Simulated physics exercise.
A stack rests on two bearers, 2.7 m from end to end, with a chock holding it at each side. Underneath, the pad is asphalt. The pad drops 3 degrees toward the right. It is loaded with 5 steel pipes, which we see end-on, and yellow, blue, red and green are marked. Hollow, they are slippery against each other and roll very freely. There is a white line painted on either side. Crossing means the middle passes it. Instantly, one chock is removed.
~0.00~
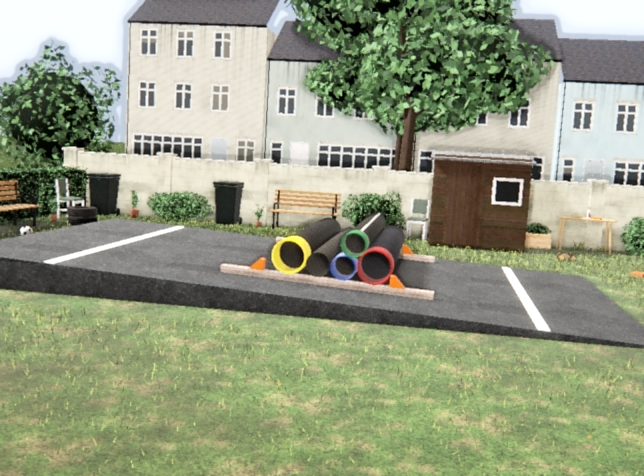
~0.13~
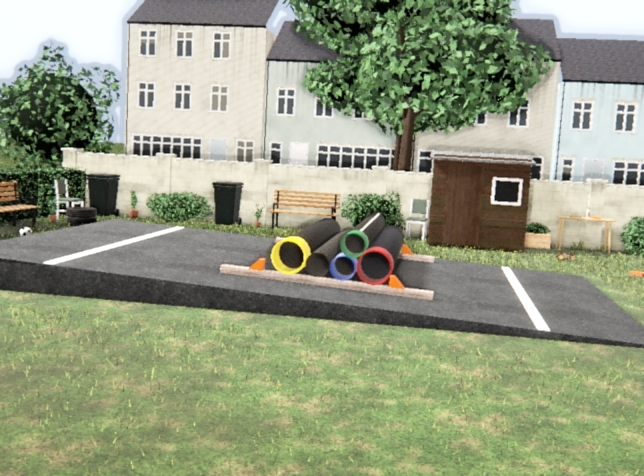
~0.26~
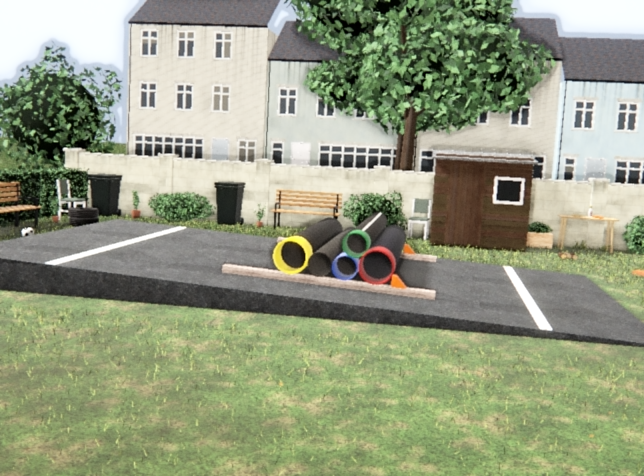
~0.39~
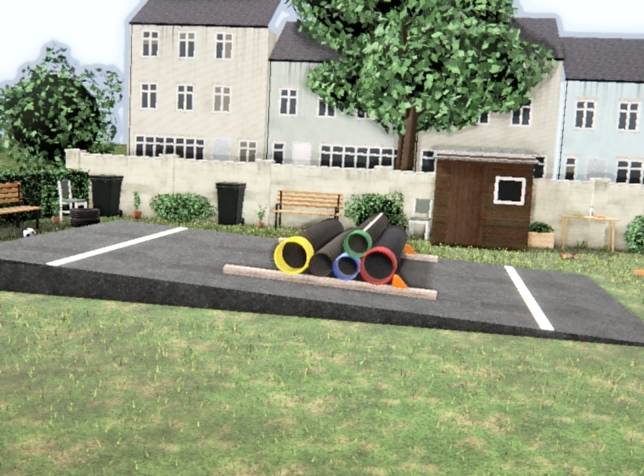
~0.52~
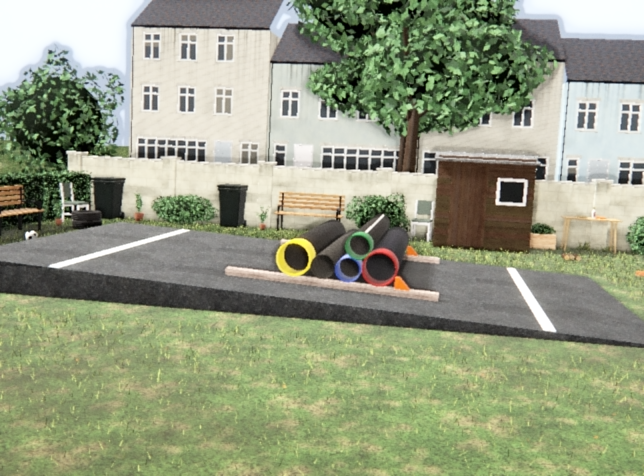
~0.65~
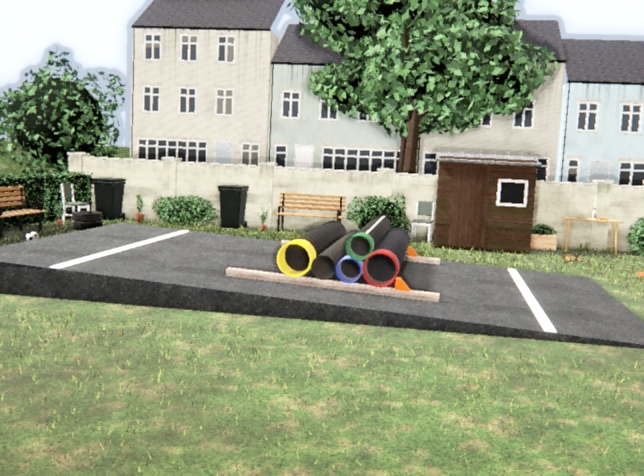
A small stack of dark pipes with yellow, blue, red and green rims sits on a raised asphalt pad, seen from across a lawn in front of a wall and houses. Yellow is at left, blue and red beside it, green above, with white lines either side and a brown shed behind. The orange chock at left disappears, while the pipes show no clear movement and the view shifts very slightly.
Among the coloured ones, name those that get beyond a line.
Yellow pipe: Not among them, blue: Not among them, red: Not among them, green: Not among them.
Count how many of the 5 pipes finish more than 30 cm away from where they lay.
The count is 0.
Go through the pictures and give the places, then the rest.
The first frame shows yellow (289, 256), blue (343, 268), red (375, 268), green (354, 245); both chocks in; lines at (82, 254) and (534, 314); the pad slopes 3° down to the right; 4 of the 5 form the bottom row.
The second frame shows yellow (289, 257), blue (342, 268), red (374, 268), green (353, 245).
The third frame shows yellow (291, 257), blue (344, 268), red (376, 267), green (355, 245); left chock gone.
The fourth frame shows yellow (292, 257), blue (346, 268), red (378, 268), green (356, 245).
The fifth frame shows yellow (294, 259), blue (348, 270), red (379, 269), green (358, 247).
The sixth frame shows yellow (294, 260), blue (348, 271), red (380, 270), green (359, 248); lines at (87, 258) and (541, 315).
By 1.0 s, yellow is on the bearers, 85 cm from the bearers' left end; blue is on the bearers, 115 cm from the bearers' right end; red is on the bearers, 75 cm from the bearers' right end; green is up on others, 105 cm from the bearers' right end; 0 of 5 have crossed.
Finally (1.4 s), yellow is on the bearers, 85 cm from the bearers' left end; blue is on the bearers, 115 cm from the bearers' right end; red is on the bearers, 75 cm from the bearers' right end; green is up on others, 105 cm from the bearers' right end; 0 of 5 have crossed.
